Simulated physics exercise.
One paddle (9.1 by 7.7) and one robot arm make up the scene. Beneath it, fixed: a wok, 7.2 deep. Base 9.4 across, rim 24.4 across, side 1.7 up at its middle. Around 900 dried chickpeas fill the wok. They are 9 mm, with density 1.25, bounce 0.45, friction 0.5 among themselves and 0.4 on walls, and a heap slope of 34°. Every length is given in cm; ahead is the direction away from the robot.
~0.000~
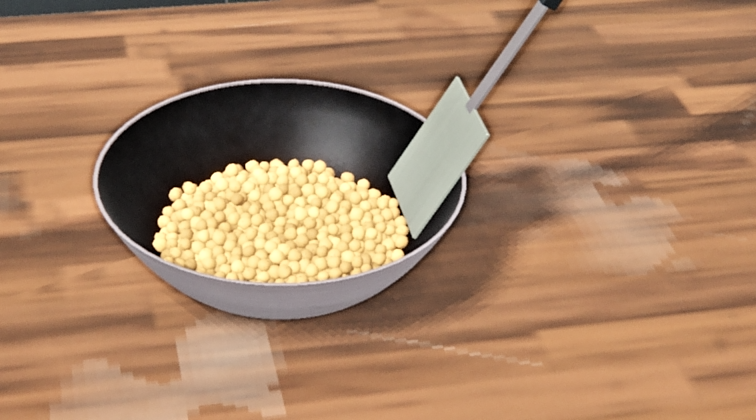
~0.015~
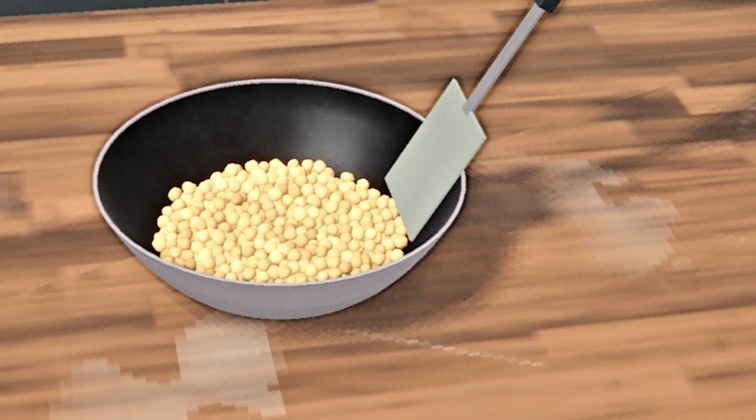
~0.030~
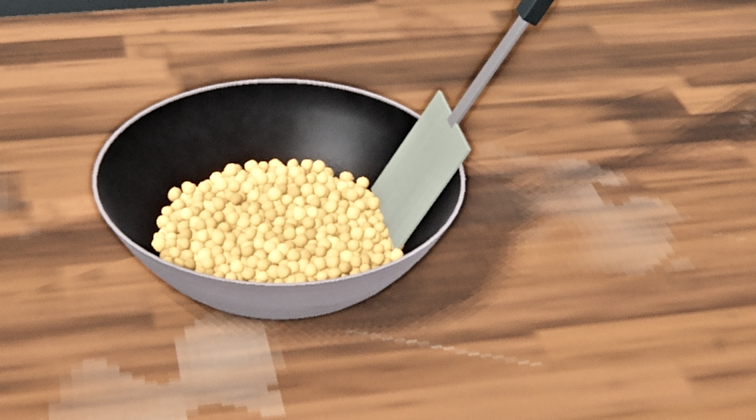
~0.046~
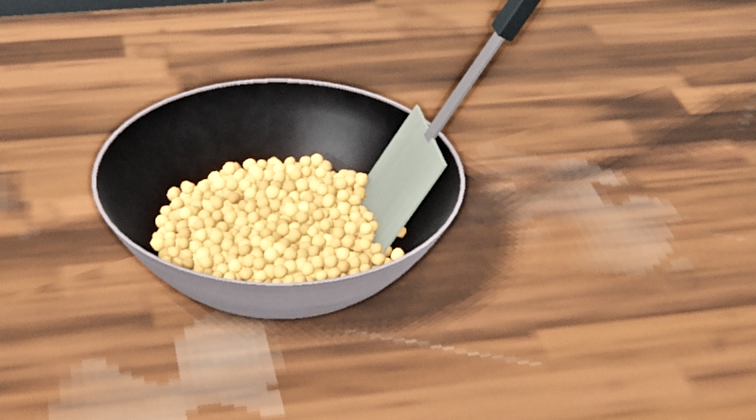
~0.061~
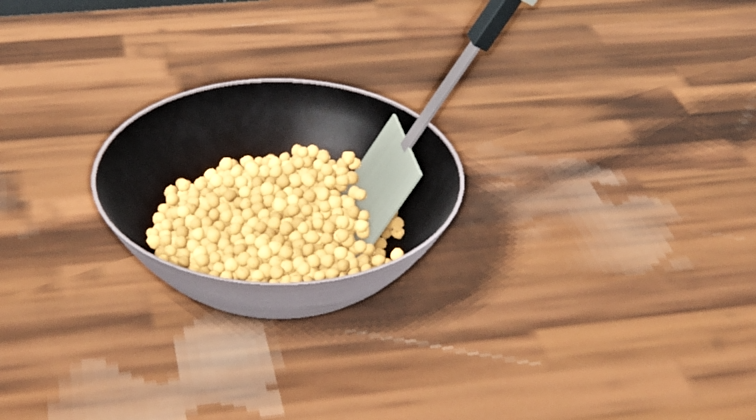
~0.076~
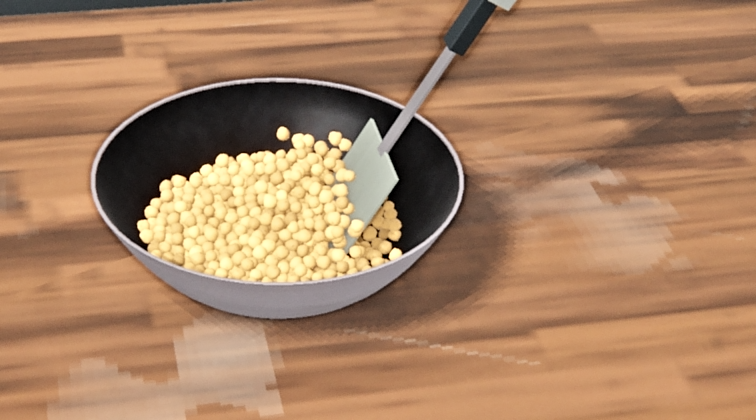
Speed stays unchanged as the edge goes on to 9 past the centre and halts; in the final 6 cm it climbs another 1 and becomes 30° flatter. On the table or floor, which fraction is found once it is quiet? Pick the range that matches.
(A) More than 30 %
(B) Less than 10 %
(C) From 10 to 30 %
More than 30 % (A).
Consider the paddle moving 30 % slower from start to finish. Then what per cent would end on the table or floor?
Near 30 %.
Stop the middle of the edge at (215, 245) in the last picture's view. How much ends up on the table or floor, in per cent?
Around 0 percent ends on the table or floor.
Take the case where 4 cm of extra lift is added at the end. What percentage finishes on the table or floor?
Some 35 per cent.
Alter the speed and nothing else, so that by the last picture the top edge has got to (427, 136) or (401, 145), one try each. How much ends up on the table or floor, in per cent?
About 15 and 30 percent.
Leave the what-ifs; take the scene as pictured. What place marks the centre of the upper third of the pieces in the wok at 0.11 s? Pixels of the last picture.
Roughly pixel (246, 212).
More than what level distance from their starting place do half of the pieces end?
Some 6 cm.
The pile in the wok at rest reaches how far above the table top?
It reaches about 5.5 cm.
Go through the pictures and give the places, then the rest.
The first picture shows paddle top edge at (473, 105), sloping 60°; upper third of the load around (281, 224), from x 160 to 400, top at y 165; 900 in the wok.
The second picture shows paddle top edge at (469, 107), sloping 60°; upper third of the load around (280, 224), from x 160 to 400, top at y 165.
The third picture shows paddle top edge at (454, 119), sloping 60°; upper third of the load around (280, 224), from x 160 to 400, top at y 165.
The fourth picture shows paddle top edge at (431, 134), sloping 60°; upper third of the load around (284, 219), from x 160 to 400, top at y 160.
The fifth picture shows paddle top edge at (408, 143), sloping 60°; upper third of the load around (282, 215), from x 155 to 400, top at y 150.
The sixth picture shows paddle top edge at (384, 148), sloping 60°; upper third of the load around (275, 213), from x 145 to 395, top at y 135; 900 in the wok.
By 0.11 s, sloping 60°, highest piece 11 above the table; 900 in the wok.
By 0.15 s, sloping 50°, highest piece 13 above the table; 899 in the wok, 1 on the blade or in flight.
By 0.37 s, sloping 30°, highest piece 17 above the table; 534 in the wok, 44 on the table or floor, 322 on the blade or in flight.
By 1.42 s, sloping 30°, highest piece 6 above the table; 534 in the wok, 366 on the table or floor.
Final count, 534 in the wok, 366 on the table or floor. That is 41 % on the table or floor.
